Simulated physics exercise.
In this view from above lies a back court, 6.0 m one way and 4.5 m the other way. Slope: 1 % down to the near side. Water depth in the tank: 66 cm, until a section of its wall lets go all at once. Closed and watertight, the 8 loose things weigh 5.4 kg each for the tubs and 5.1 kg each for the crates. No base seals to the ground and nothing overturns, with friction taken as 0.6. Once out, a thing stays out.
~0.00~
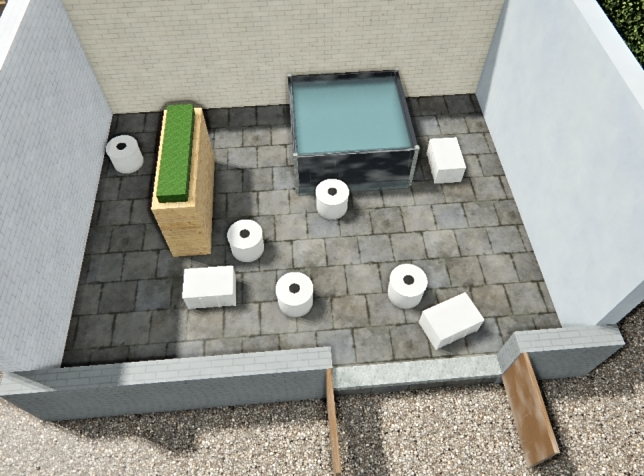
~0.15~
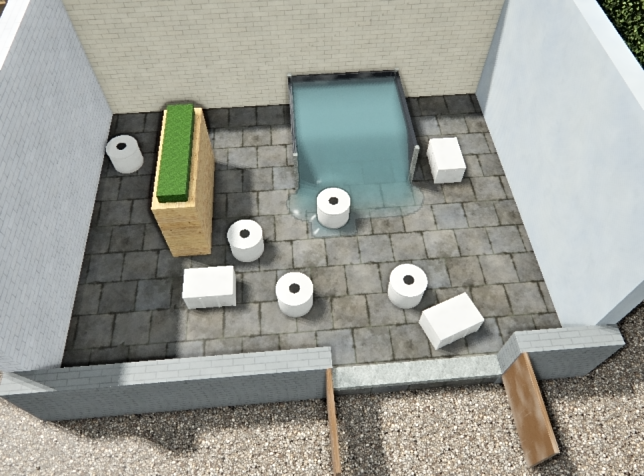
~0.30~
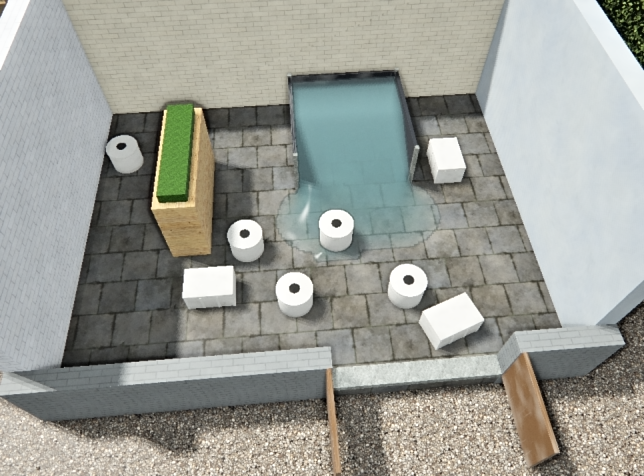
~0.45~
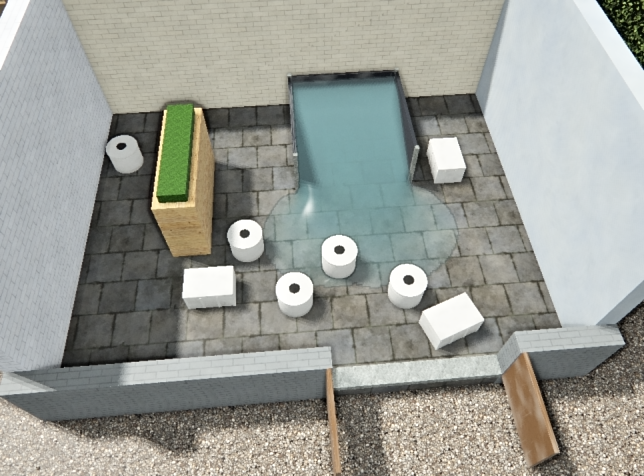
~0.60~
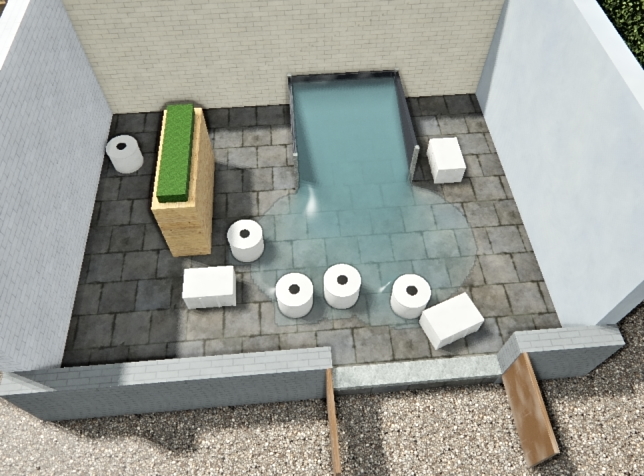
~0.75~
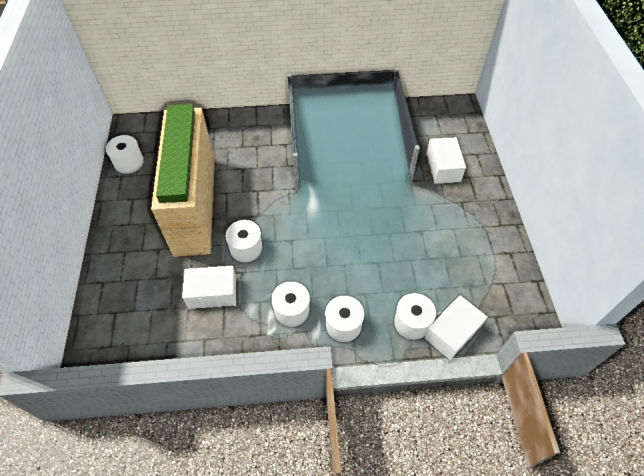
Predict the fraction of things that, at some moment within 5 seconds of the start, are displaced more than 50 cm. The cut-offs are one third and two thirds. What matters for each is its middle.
The fraction climbs to two thirds or higher.
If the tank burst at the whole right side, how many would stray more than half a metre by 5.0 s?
That would give 3.
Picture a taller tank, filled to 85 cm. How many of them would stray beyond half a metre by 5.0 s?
That would give 7.
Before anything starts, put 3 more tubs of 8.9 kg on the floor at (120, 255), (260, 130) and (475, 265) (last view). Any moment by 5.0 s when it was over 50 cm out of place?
Above, below, above.
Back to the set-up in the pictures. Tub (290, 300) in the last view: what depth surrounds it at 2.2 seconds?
Roughly 15 cm.
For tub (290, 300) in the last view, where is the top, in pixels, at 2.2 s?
Look for it near (170, 337).
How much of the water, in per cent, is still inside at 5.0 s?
52 % or so.
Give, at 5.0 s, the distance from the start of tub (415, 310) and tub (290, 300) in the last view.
Gone out, 300 cm.
After 1.1 s 4 of 8 are over 50 cm from their spots; 0 afloat.
After 2.2 s 6 of 8 are over 50 cm from their spots; 1 afloat.
After 3.5 s 6 of 8 are over 50 cm from their spots; 2 afloat.
After 5.0 s 7 of 8 are over 50 cm from their spots, and 7 have been at some point; 3 afloat.
